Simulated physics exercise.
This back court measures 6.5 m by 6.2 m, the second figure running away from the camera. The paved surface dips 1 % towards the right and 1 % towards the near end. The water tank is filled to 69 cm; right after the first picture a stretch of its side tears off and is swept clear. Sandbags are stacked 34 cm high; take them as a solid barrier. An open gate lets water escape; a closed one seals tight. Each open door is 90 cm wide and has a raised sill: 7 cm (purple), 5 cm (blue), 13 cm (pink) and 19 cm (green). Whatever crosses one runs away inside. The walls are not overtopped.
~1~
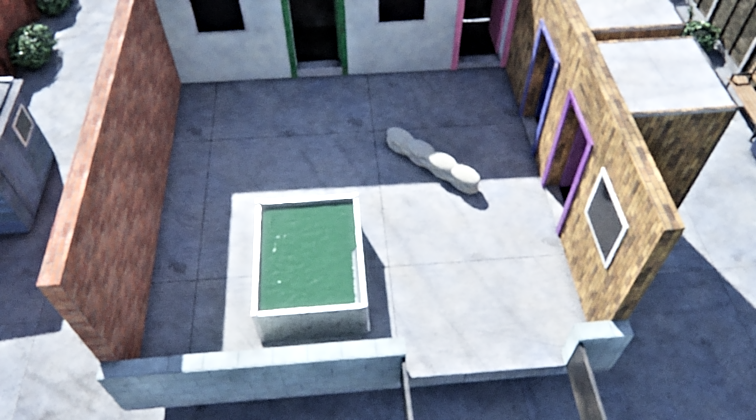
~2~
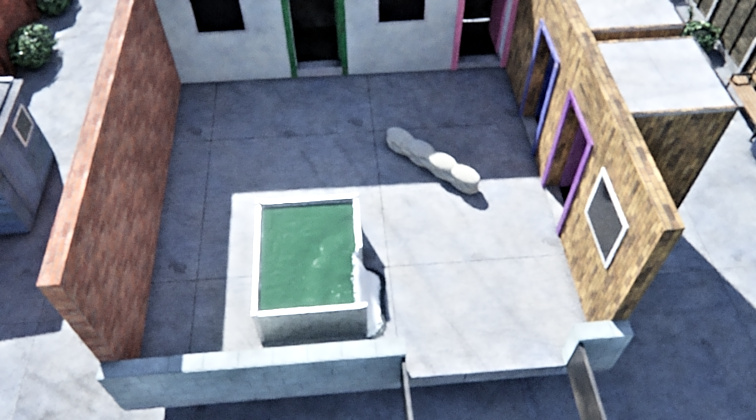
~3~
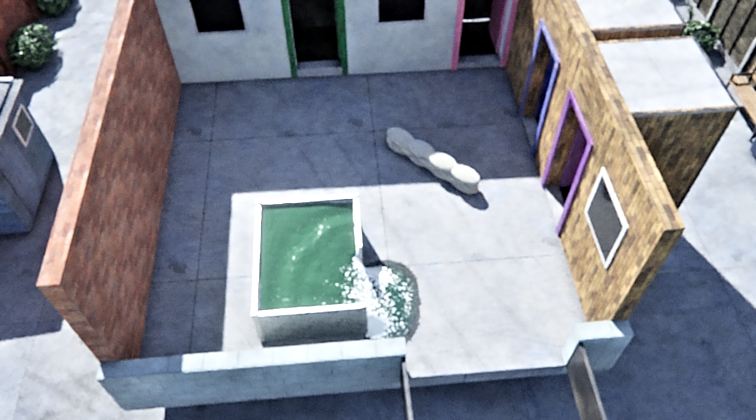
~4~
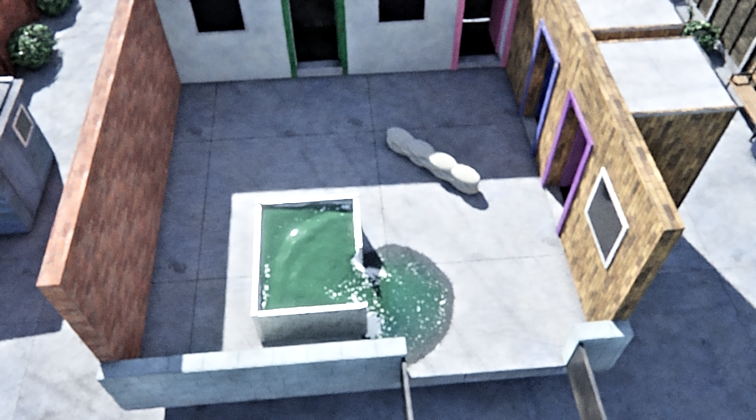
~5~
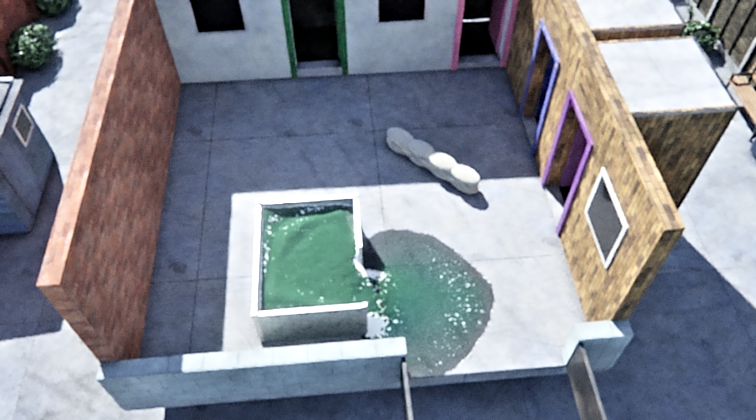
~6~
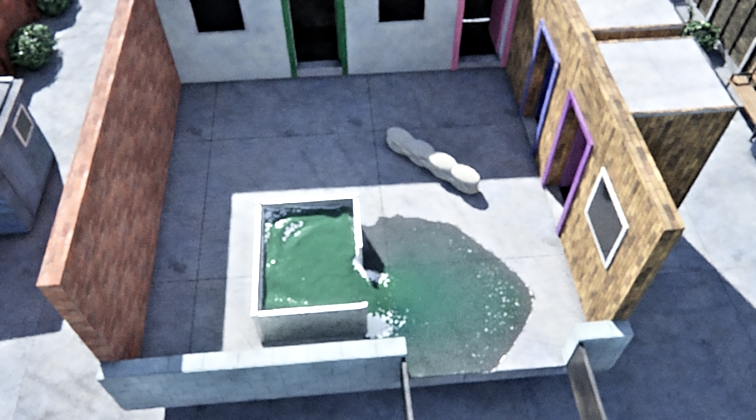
In a walled courtyard, the right side of a square tank of green water broke open, and water gushed through the gap, foaming and spreading rightward across the pale paving in a widening puddle.
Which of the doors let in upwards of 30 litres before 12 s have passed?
Within that time: At the purple door it passes the limit; at the blue door it does not reach the limit; at the pink door it does not reach the limit; at the green door it does not reach the limit.
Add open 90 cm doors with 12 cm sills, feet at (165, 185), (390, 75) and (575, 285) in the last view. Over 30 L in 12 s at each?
In that order: Not over, not over, above.
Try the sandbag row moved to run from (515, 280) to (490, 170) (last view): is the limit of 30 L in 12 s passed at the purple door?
Then: Purple below.
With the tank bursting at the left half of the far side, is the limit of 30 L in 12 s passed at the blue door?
Then: Blue above.
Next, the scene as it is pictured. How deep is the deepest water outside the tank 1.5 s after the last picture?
Roughly 28 cm.
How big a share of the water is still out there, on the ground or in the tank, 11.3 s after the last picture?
Roughly 50 in a hundred.
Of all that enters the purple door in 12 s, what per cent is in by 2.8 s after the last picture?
Some 70 per cent by then.
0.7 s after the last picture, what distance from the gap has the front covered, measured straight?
Some 3.6 m out.
Then, 0.7 s after the last picture water covers 20 % of the floor and is deepest (38 cm) near (591, 347); purple door 6 cm at the sill, 0 L in, blue door not reached, pink door not reached, green door not reached.
Then, 1.5 s after the last picture water covers 25 % of the floor and is deepest (28 cm) near (584, 324); purple door 15 cm at the sill, 15 L in, blue door not reached, pink door not reached, green door not reached.
Then, 2.8 s after the last picture water covers 30 % of the floor and is deepest (18 cm) near (591, 347); purple door 12 cm at the sill, 44 L in, blue door 6 cm at the sill, 0 L in, pink door not reached, green door not reached.
Then, 6.3 s after the last picture water covers 50 % of the floor and is deepest (10 cm) near (591, 347); purple door 8 cm at the sill, 61 L in, blue door 5 cm at the sill, 1 L in, pink door 8 cm at the sill, 0 L in, green door 2 cm at the sill, 0 L in.
Then, 11.3 s after the last picture water covers 65 % of the floor and is deepest (8 cm) near (540, 185); purple door 4 cm at the sill, 62 L in, blue door 6 cm at the sill, 3 L in, pink door 3 cm at the sill, 0 L in, green door 1 cm at the sill, 0 L in.
